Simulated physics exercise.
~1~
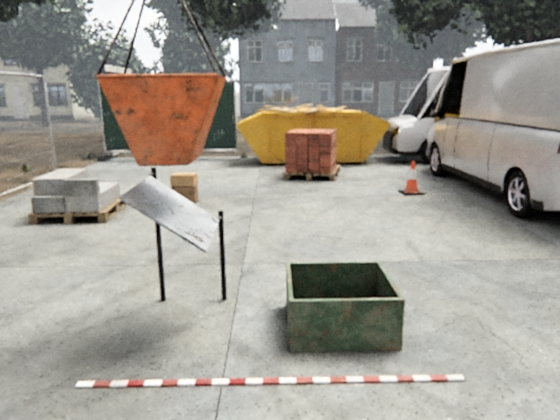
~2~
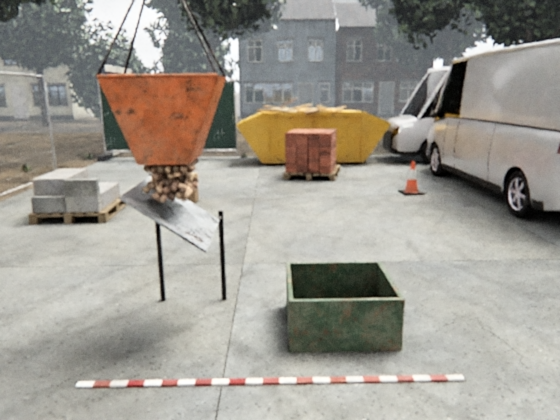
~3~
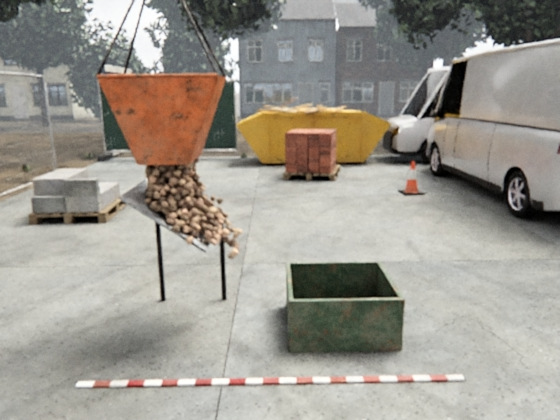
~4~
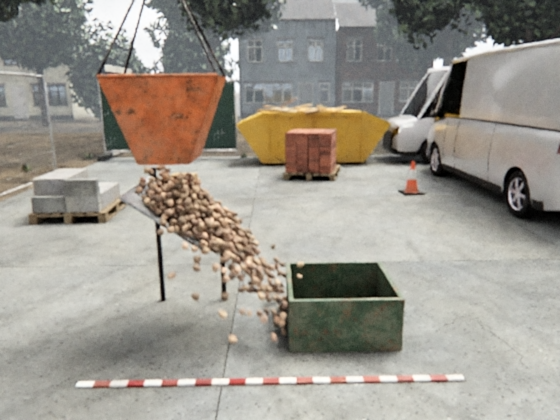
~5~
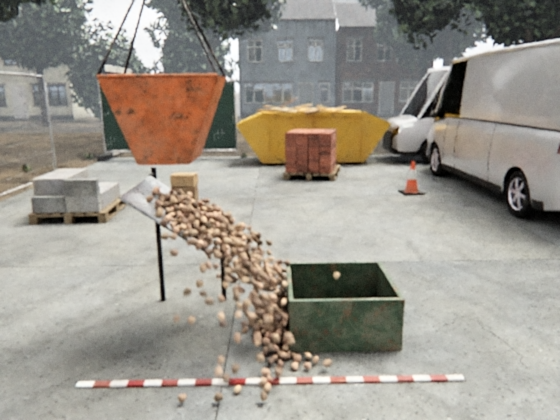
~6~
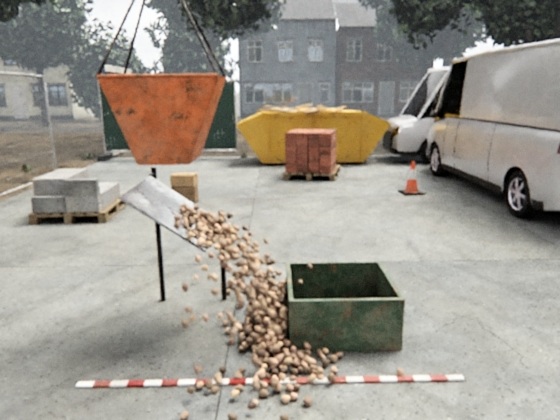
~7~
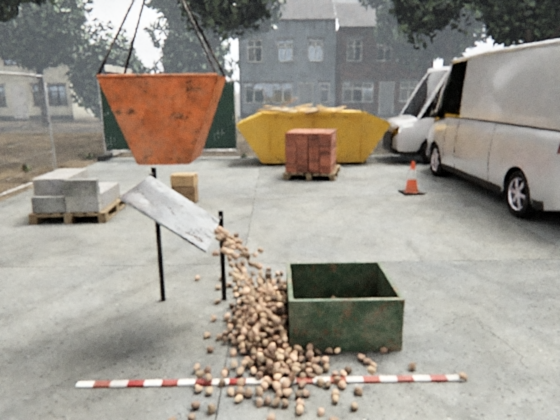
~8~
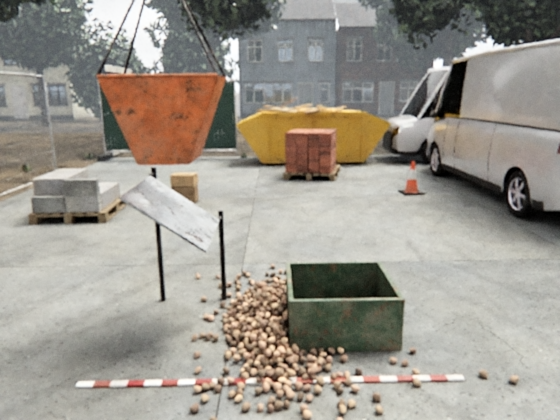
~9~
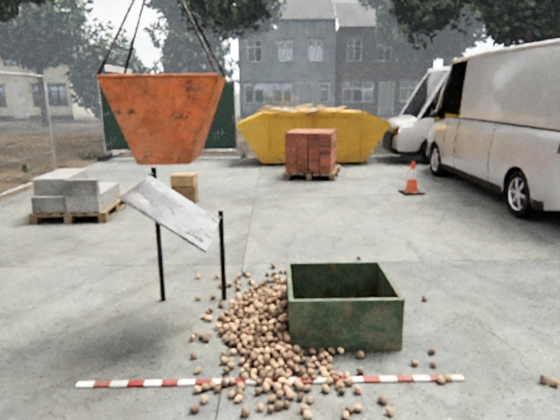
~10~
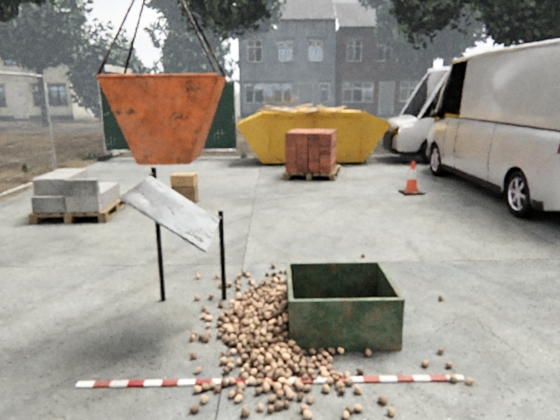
To begin with, an orange skip hangs above a tilted steel slide in a paved yard, with an open green bin standing below to the right and a red and white striped staff lying in front. Rounded brown cobbles drop from the bottom of the skip onto the slide and tumble down it to the right. They pour off the lower edge, fall short of the bin and strike the ground by its left side. The slide empties as the heap spreads across the staff, and a few stones roll far to the right. Finally, most cobbles lie piled left of the bin, with almost none inside.
